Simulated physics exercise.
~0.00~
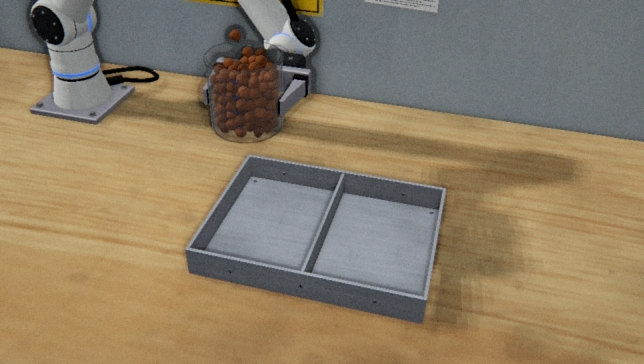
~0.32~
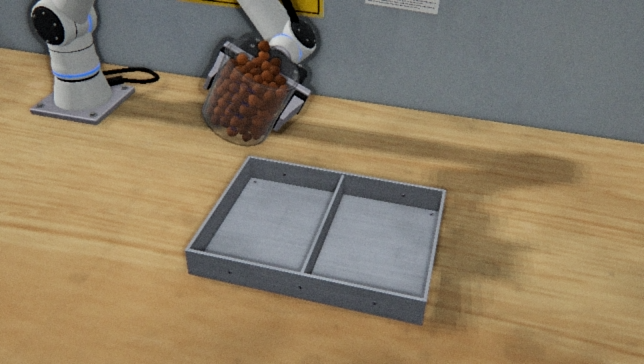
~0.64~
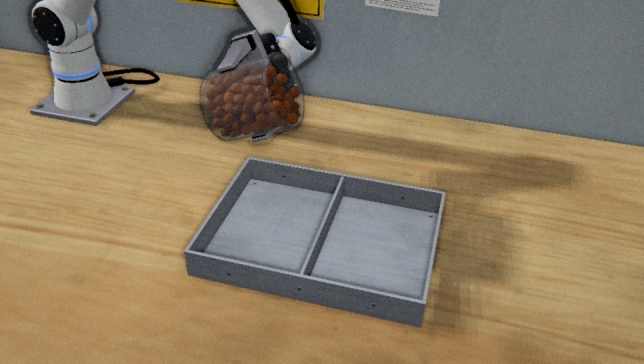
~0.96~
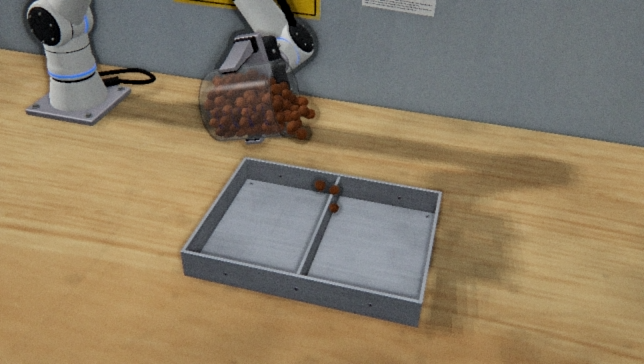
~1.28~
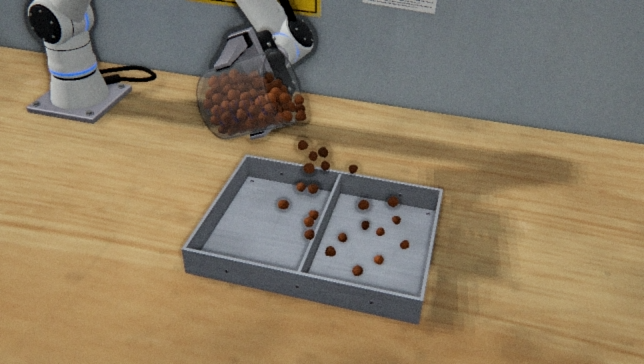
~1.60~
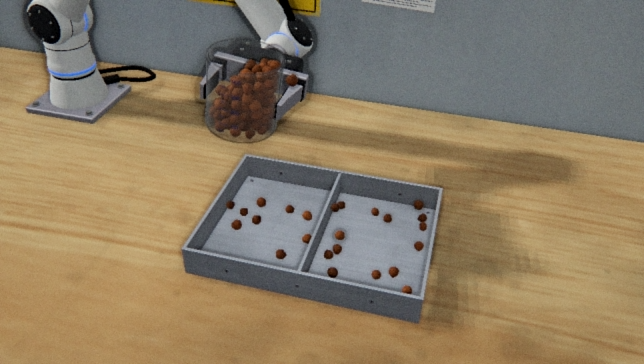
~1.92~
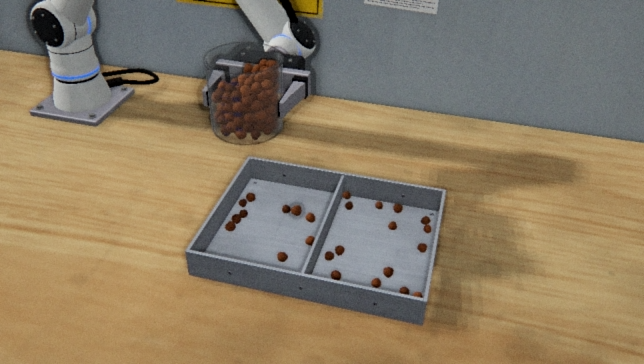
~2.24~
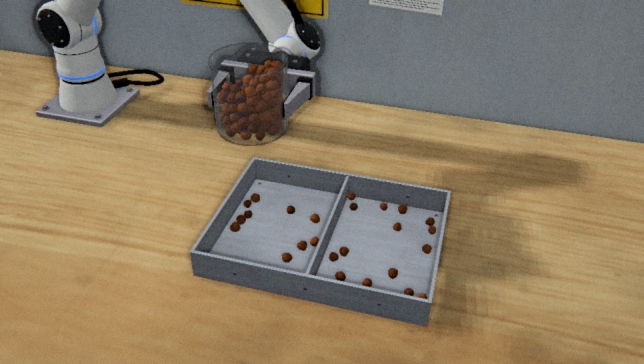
On a wooden table, a robot arm tips some brown balls into a divided tray.
